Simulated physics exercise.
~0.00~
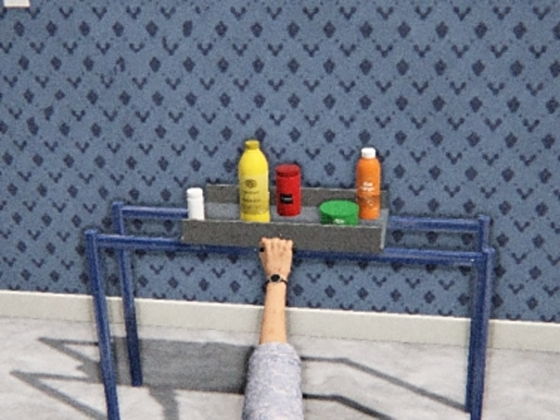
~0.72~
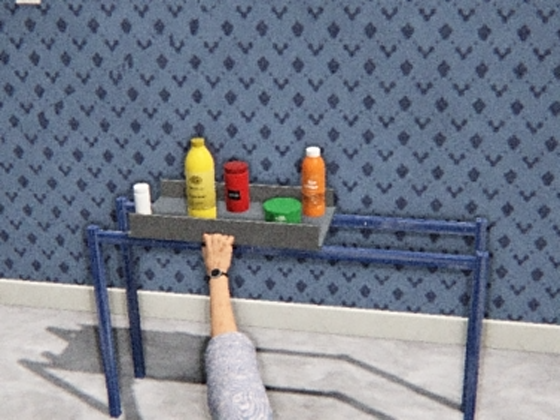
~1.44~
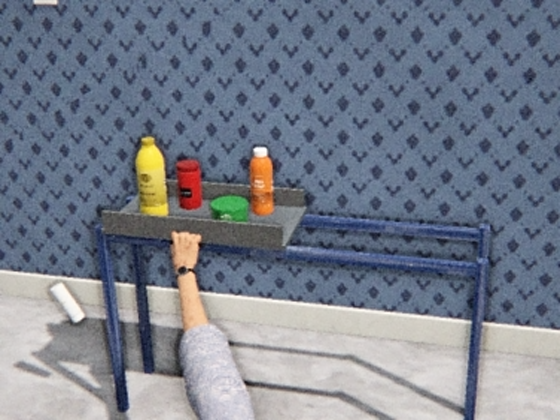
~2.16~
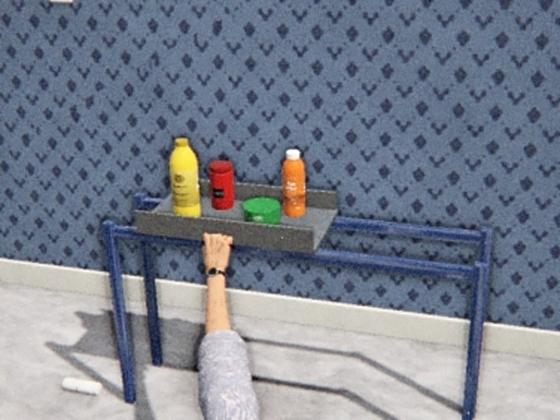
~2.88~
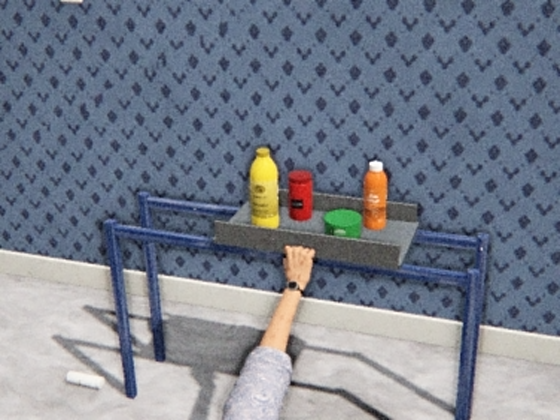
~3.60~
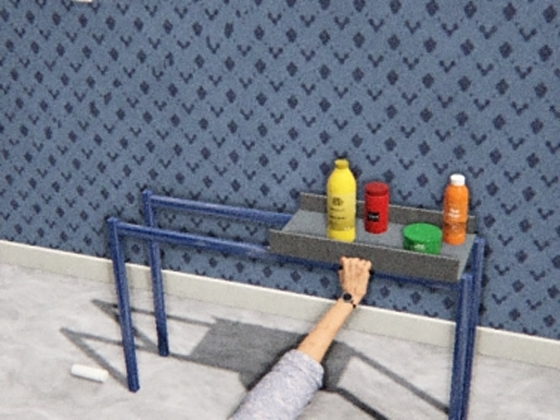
A grey tray with low rails along its long sides slides left on a blue metal frame, pushed by a hand gripping its front edge. It carries a white shaker, a yellow bottle, a red jar, a green tub and an orange bottle. As the tray reaches the left end, the white shaker goes off its open side and tumbles toward the floor. The hand then shoves the tray back to the right, while the shaker lies on its side below. The tray ends at the far right with the other four items still aboard, both bottles upright.
